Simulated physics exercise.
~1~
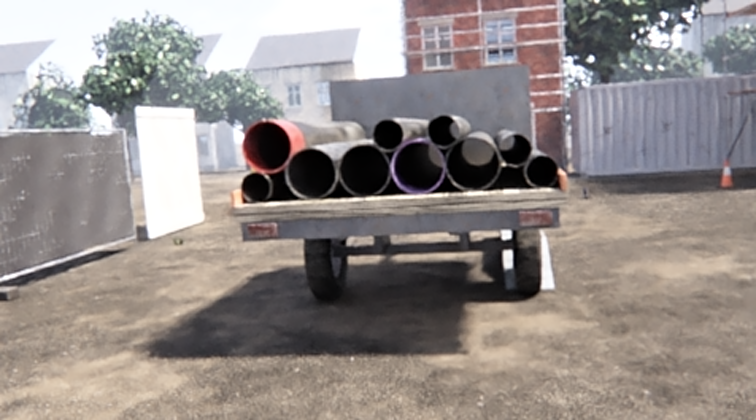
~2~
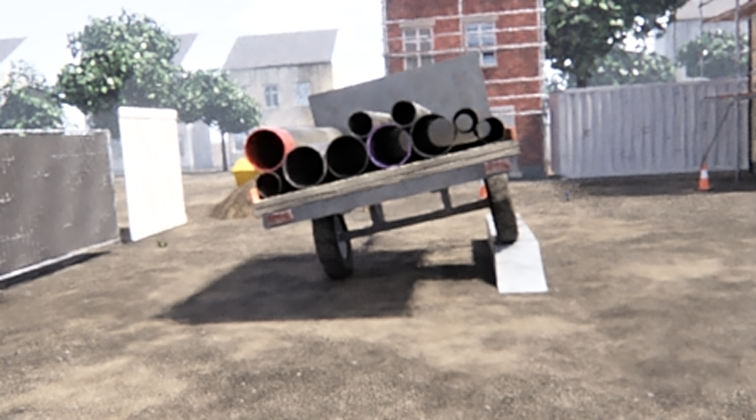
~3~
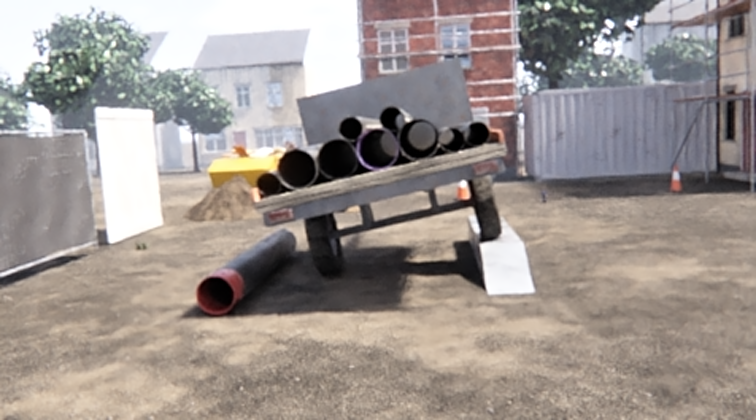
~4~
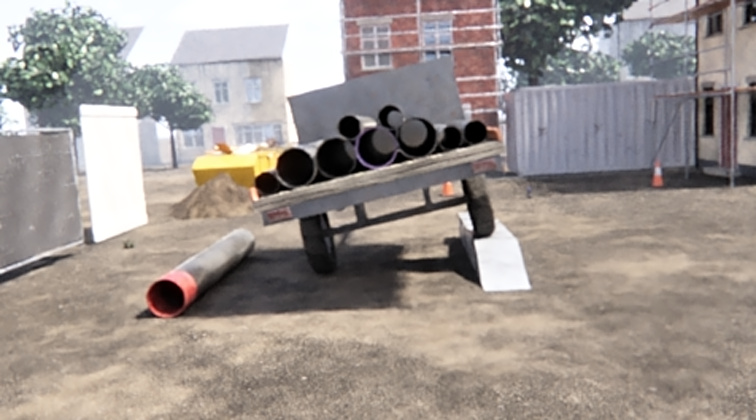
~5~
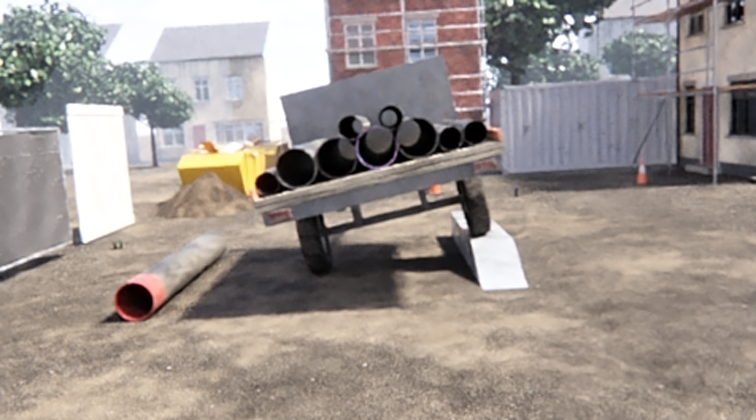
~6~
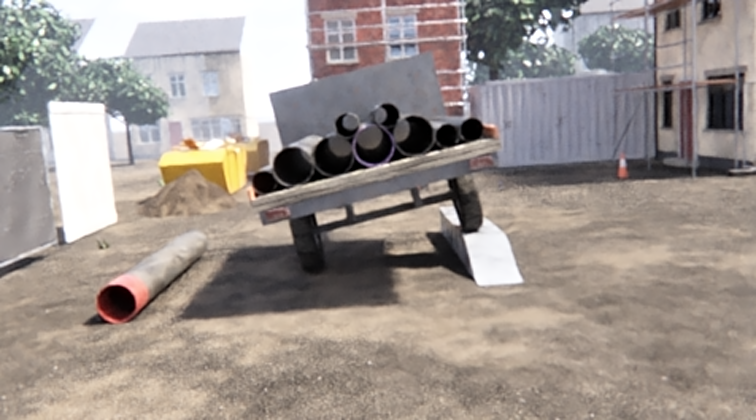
In a dirt yard, a pipe-laden trailer tilts on a ramp and the red pipe rolls off left.
